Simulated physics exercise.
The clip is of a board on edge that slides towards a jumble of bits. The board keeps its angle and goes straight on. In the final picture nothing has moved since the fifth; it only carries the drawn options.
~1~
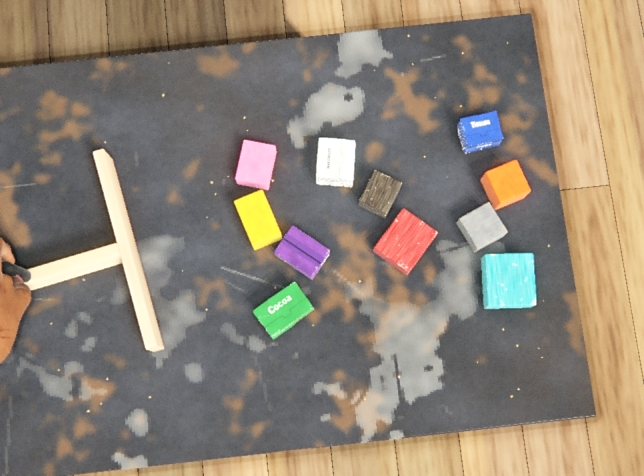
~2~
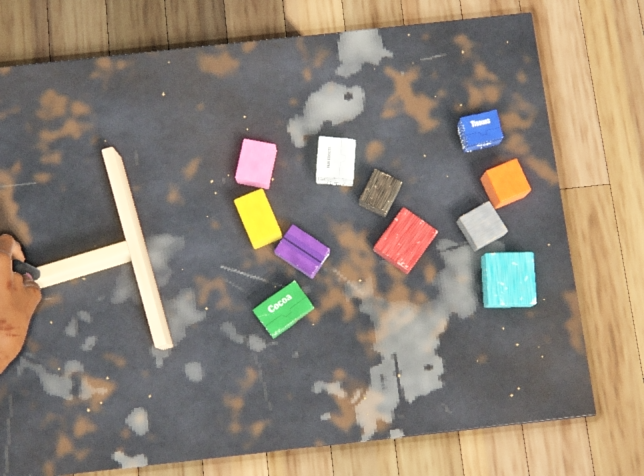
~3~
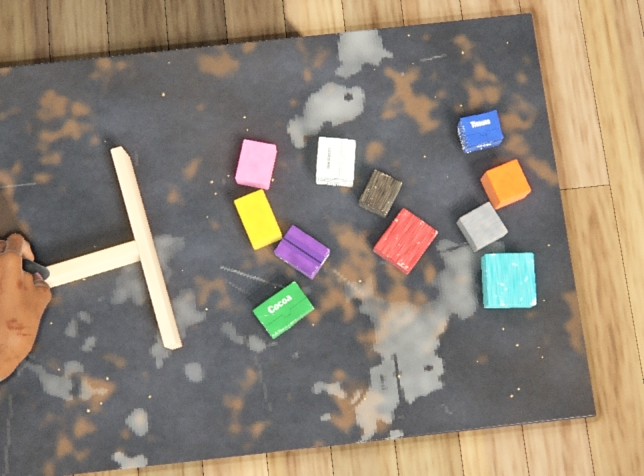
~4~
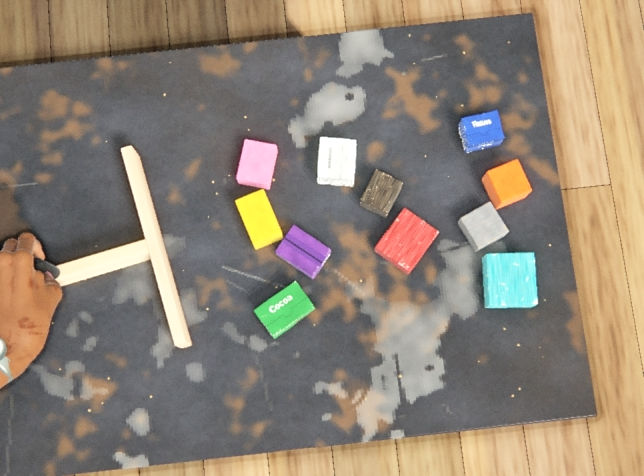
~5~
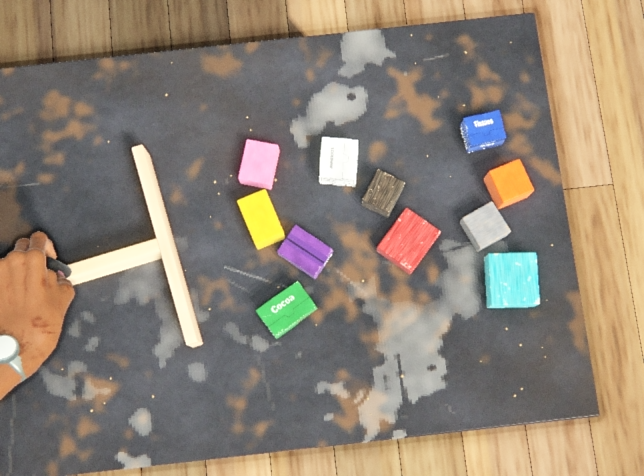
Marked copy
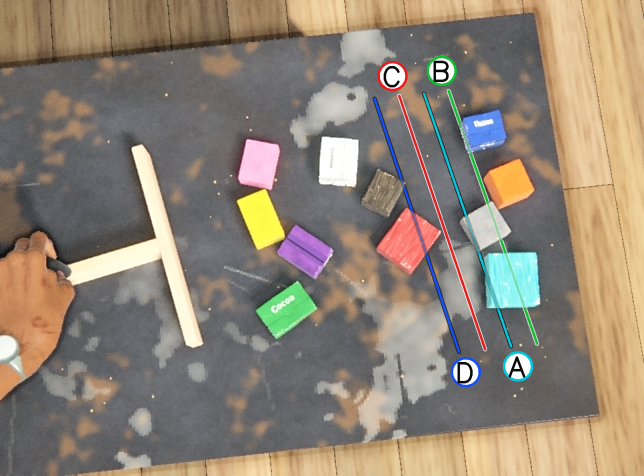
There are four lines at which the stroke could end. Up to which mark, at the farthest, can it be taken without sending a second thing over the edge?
A is the last line within the limit.
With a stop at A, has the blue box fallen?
No.
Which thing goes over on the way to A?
The grey block.
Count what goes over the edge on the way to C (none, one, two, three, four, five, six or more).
By then, none.
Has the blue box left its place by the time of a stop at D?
By then, no.
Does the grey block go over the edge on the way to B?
Yes.
On the marked copy, A at (467, 217); B at (492, 214); C at (441, 220); D at (416, 222).
With A. Early on, board (273, 231); pink block (273, 156); green packet (333, 308).
Further on, board (383, 219); orange block (514, 183); grey block (501, 226).
At the end, board (467, 210); grey block over the edge; turquoise block (567, 271); one fallen.
As for the rest, B drops three; C is within the limit but short; D is within the limit but short.
